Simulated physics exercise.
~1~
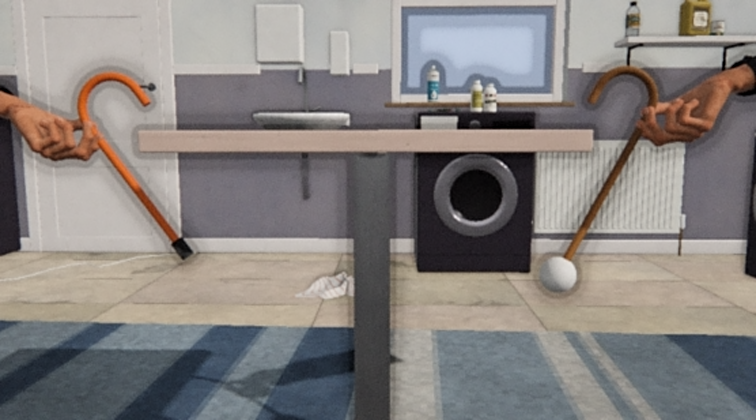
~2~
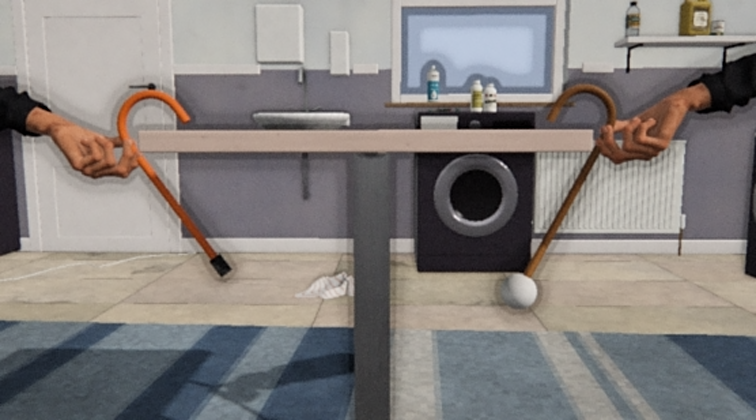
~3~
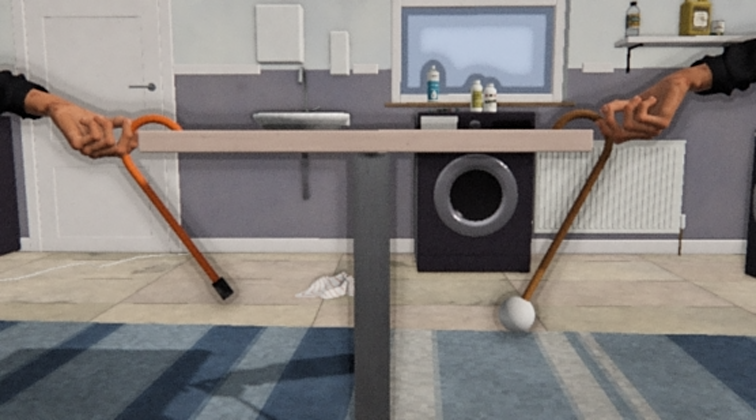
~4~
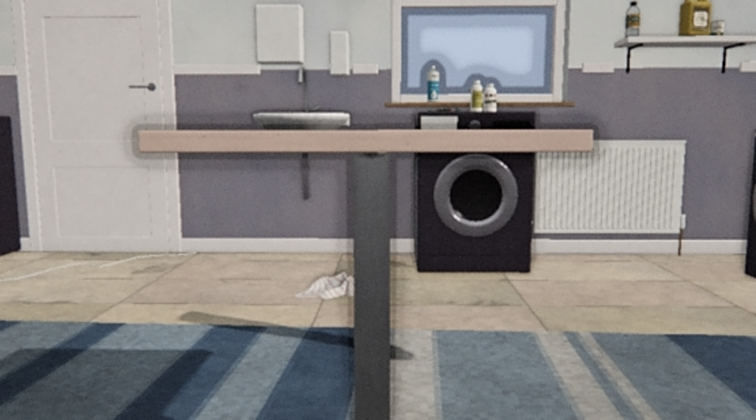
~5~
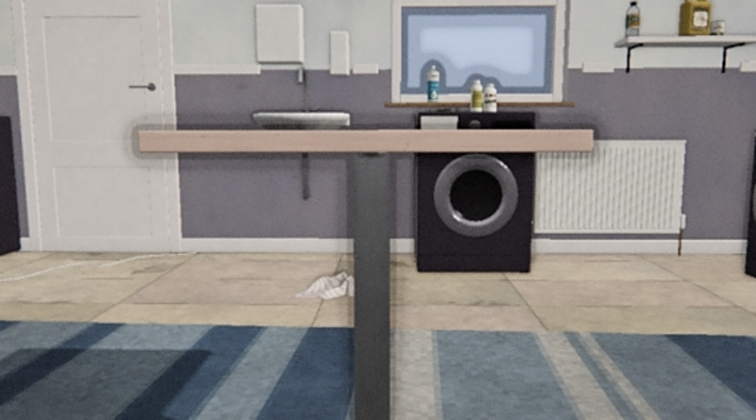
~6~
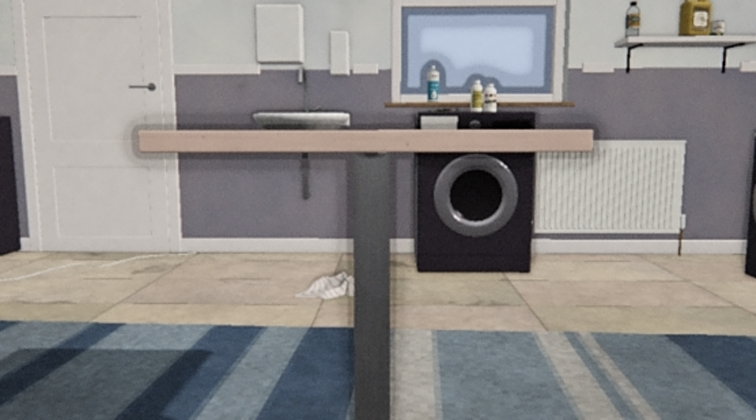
Two hands brought an orange cane and a brown hooked stick with a white end to opposite edges of a table and lowered their handles there, but both slipped off and dropped out of view, leaving the table bare.
